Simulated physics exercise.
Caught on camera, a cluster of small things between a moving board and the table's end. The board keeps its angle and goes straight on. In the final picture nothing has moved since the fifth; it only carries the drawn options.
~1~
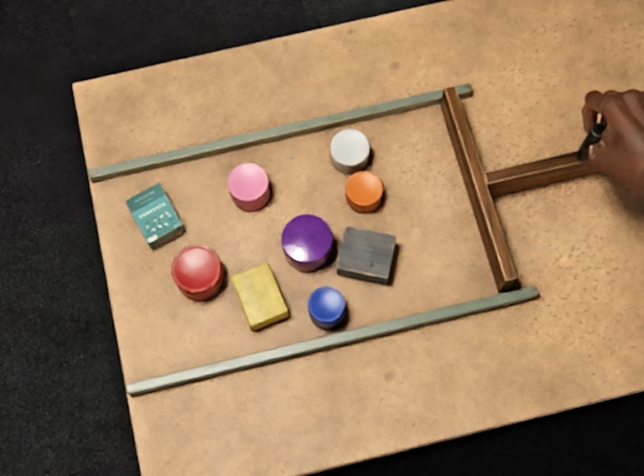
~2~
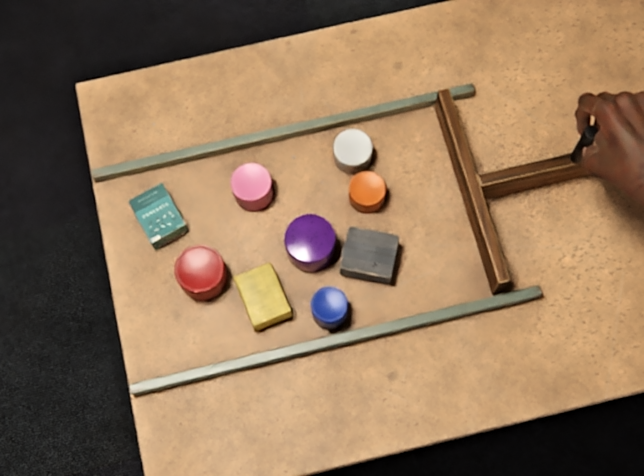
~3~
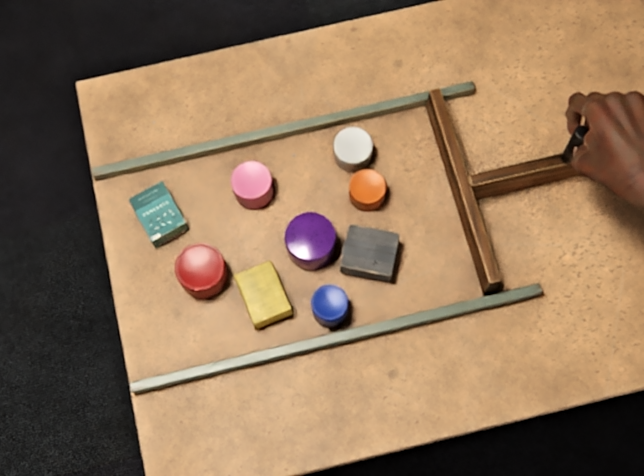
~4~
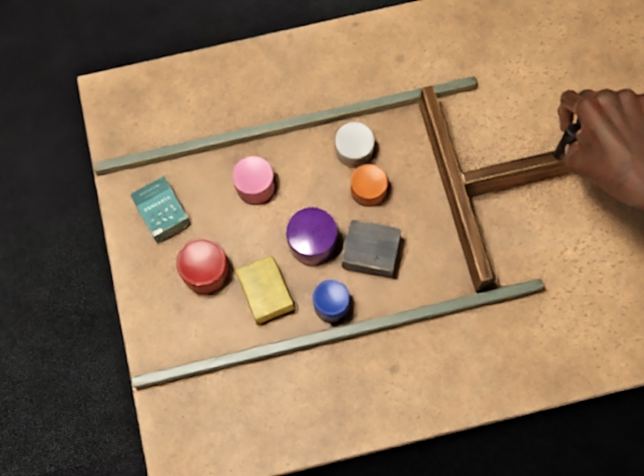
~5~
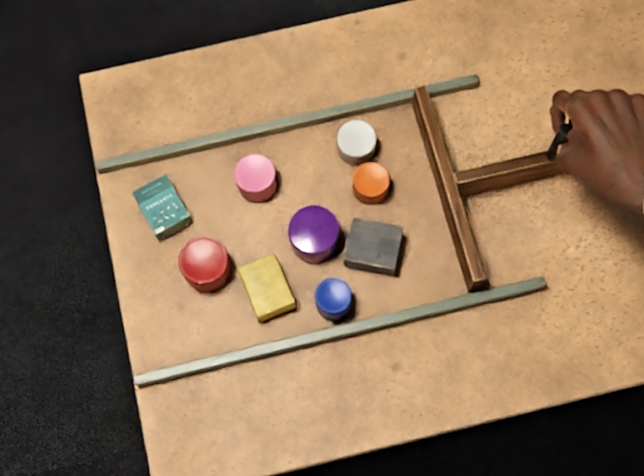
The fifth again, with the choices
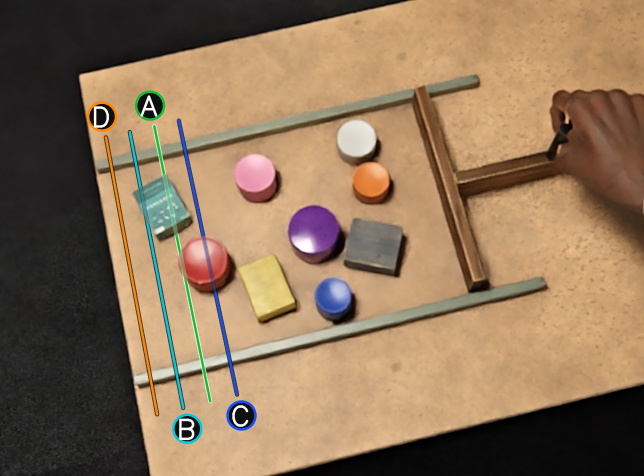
A dark wooden T-shaped pusher, gripped by a hand at the right, slid slowly left between two pale green strips, a short way toward a scattered group of colourful pots and blocks that stayed put.
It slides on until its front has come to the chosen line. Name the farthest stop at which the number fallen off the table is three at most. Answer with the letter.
A.
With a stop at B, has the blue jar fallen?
No.
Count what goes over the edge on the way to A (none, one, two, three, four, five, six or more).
Three.
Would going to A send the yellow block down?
Yes.
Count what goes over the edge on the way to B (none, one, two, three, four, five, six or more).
Four.
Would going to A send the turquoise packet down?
Yes.
On the copy, A at (181, 257); B at (155, 263); C at (207, 251); D at (130, 269).
On A. First, board (353, 202); blue jar (329, 308); yellow block (263, 289).
Then, board (254, 225); turquoise packet (152, 211); red tub (183, 267).
Finally, board (180, 243); red tub over the edge; turquoise packet over the edge; three fallen.
By contrast, B drops four; C is within the limit but short; D drops nine.
